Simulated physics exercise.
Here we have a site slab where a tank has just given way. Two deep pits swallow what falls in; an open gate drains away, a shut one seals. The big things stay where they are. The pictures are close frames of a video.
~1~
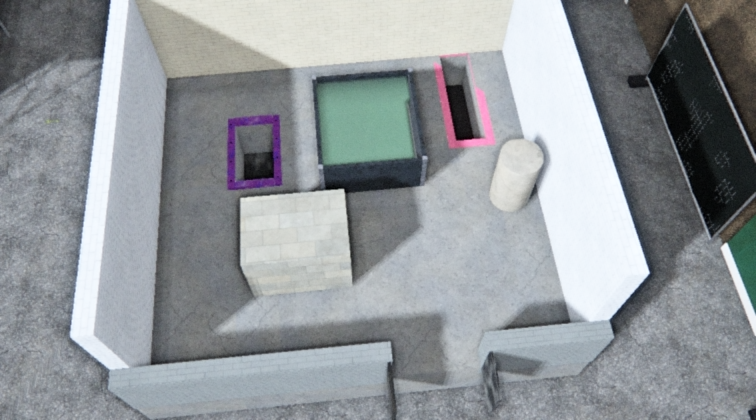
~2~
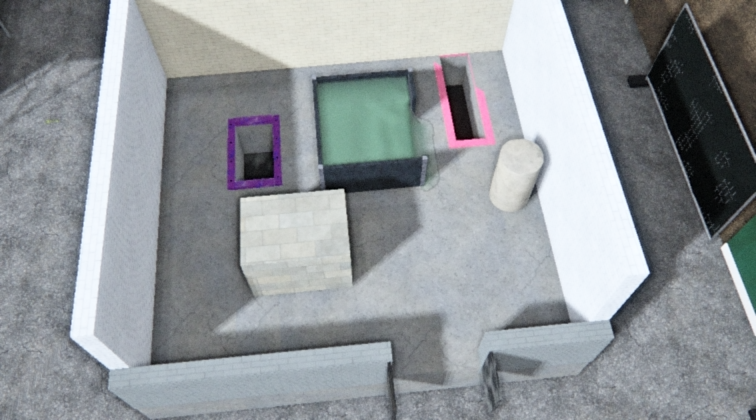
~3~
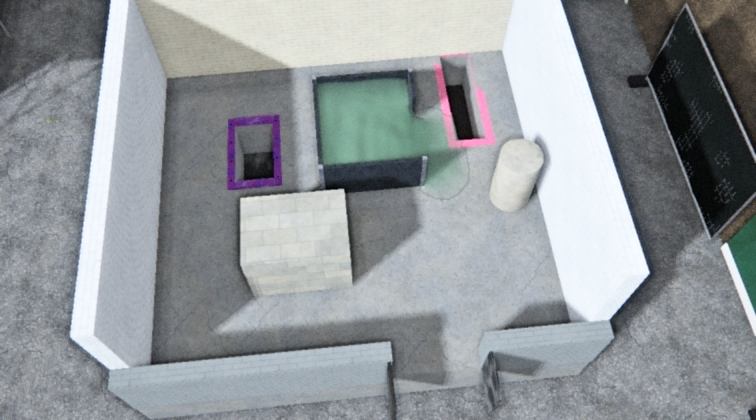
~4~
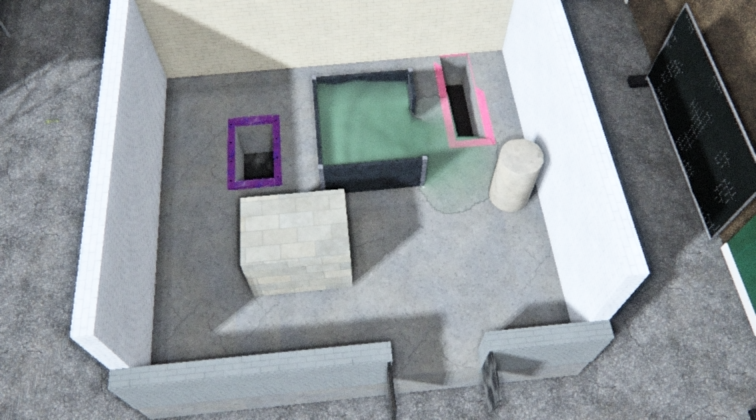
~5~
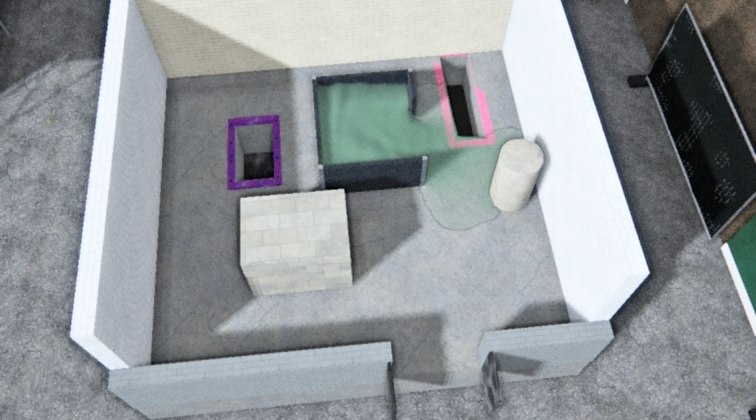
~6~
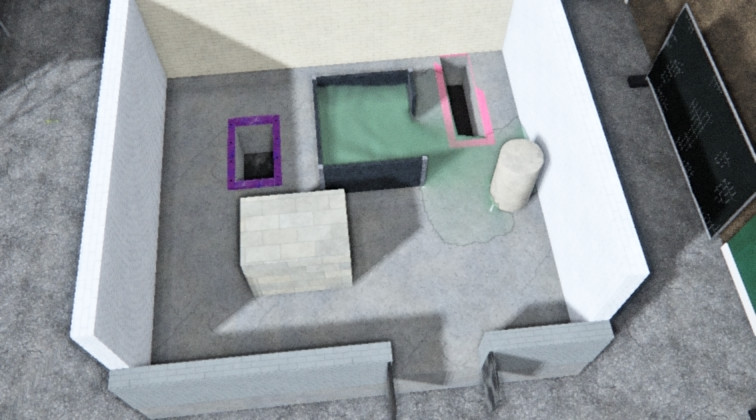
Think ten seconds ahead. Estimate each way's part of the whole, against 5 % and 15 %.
One by one: The gate takes from 5 to 15 %; the purple pit takes under 5 %; the pink pit takes over 15 %.
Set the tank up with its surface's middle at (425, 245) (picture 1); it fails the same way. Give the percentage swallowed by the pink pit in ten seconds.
Per cent: Pink 20.
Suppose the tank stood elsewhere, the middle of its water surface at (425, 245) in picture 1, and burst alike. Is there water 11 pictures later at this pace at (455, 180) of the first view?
There: Awash.
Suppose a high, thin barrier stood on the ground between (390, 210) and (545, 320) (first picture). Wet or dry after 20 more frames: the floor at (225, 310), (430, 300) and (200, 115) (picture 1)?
One after the other: Dry, flooded, not flooded.
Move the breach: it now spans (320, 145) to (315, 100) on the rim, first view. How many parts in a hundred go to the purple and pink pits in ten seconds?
Per cent: Purple 65, pink 0.
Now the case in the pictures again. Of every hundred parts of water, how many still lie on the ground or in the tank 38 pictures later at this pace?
Some 46 per cent.
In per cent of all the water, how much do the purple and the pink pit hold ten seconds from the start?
Near 0 and 56 in a hundred.
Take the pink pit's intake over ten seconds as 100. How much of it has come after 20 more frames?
Close to 65 %.
A moment on, water covers 20 % of the floor; the gate 0 %, the purple pit 0 %, the pink pit 13 %.
Next, water covers 25 % of the floor; the gate 0 %, the purple pit 0 %, the pink pit 22 %.
Then, water covers 30 % of the floor; the gate 2 %, the purple pit 0 %, the pink pit 36 %.
Later, water covers 50 % of the floor; the gate 5 %, the purple pit 0 %, the pink pit 49 %.
In the end, water covers 60 % of the floor; the gate 9 %, the purple pit 0 %, the pink pit 57 %.
